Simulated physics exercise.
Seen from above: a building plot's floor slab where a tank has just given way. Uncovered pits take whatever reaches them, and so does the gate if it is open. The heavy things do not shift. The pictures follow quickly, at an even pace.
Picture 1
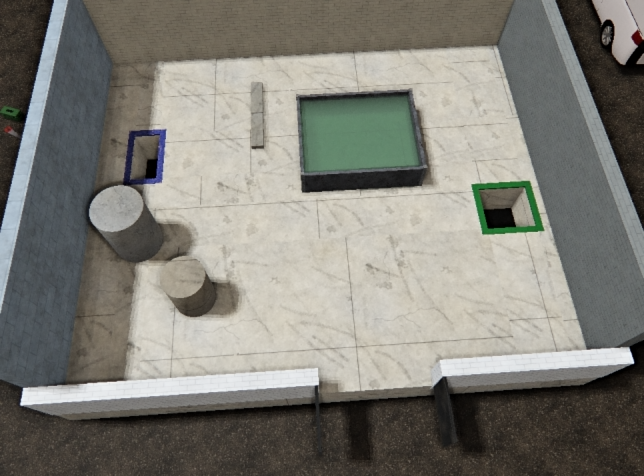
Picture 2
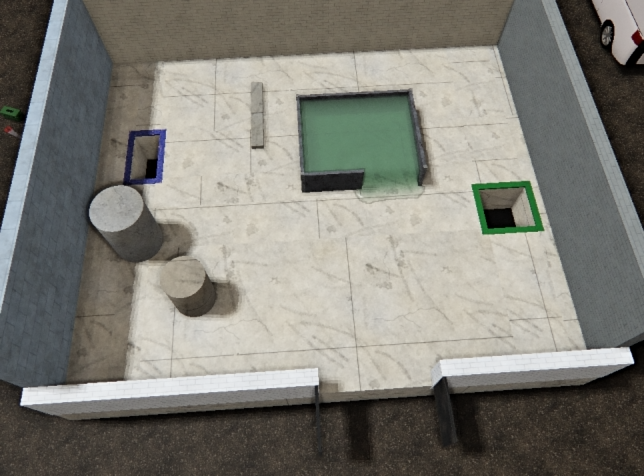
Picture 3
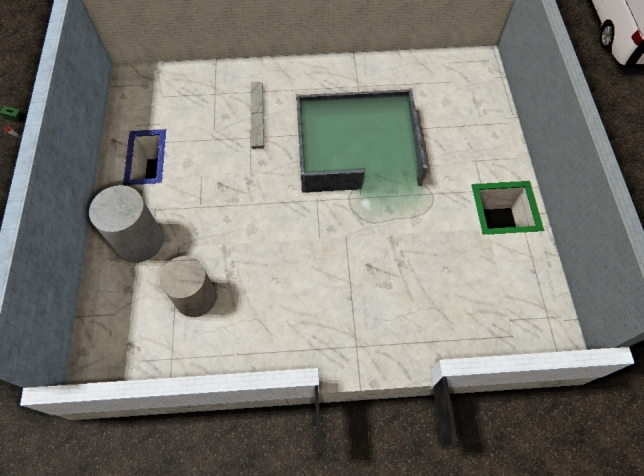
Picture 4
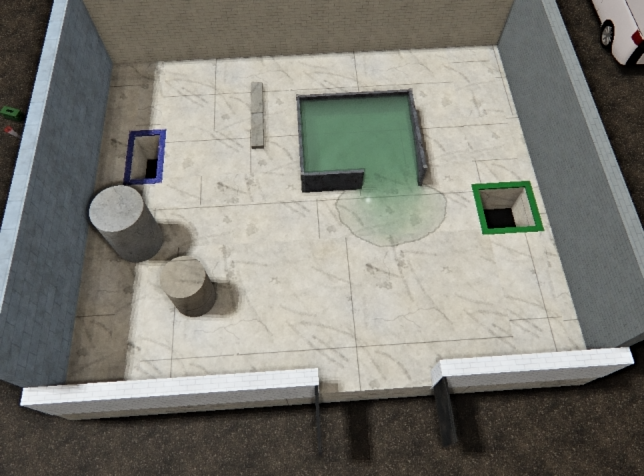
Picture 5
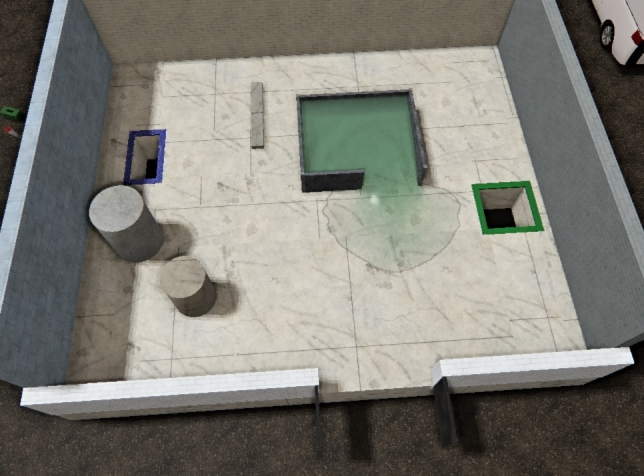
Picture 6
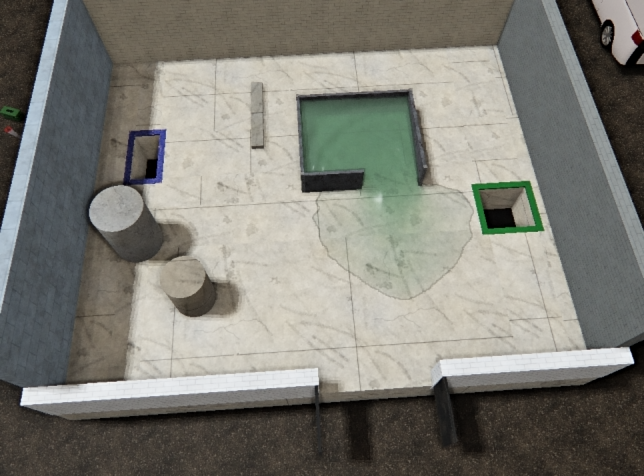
On a walled floor slab, water pours from an open tank and spreads toward the front.
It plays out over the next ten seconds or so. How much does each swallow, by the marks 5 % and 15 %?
In the end: The gate takes over 15 %; the blue pit takes under 5 %; the green pit takes over 15 %.
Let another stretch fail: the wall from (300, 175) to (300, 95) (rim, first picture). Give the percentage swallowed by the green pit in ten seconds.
Parts in a hundred: Green 0.
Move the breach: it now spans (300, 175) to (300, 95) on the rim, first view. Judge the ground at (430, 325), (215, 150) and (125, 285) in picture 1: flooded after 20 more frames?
In turn: Clear, covered, awash.
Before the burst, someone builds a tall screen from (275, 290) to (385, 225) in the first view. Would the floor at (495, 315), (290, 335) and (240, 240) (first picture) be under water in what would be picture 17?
One after the other: Covered, dry, flooded.
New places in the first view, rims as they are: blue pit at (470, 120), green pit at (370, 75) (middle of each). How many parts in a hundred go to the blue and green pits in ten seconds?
Per cent: Blue 4, green 0.
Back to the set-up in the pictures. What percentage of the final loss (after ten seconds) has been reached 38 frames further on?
Near 65 in a hundred.
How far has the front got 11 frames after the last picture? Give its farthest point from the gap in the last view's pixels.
Roughly at (583, 360).
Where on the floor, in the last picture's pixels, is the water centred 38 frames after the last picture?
Roughly at (393, 235).
A moment on, water covers 20 % of the floor; the gate 0 %, the blue pit 0 %, the green pit 0 %.
Next, water covers 25 % of the floor; the gate 4 %, the blue pit 0 %, the green pit 1 %.
Then, water covers 30 % of the floor; the gate 12 %, the blue pit 0 %, the green pit 2 %.
Later, water covers 35 % of the floor; the gate 21 %, the blue pit 0 %, the green pit 8 %.
In the end, water covers 40 % of the floor; the gate 29 %, the blue pit 0 %, the green pit 17 %.
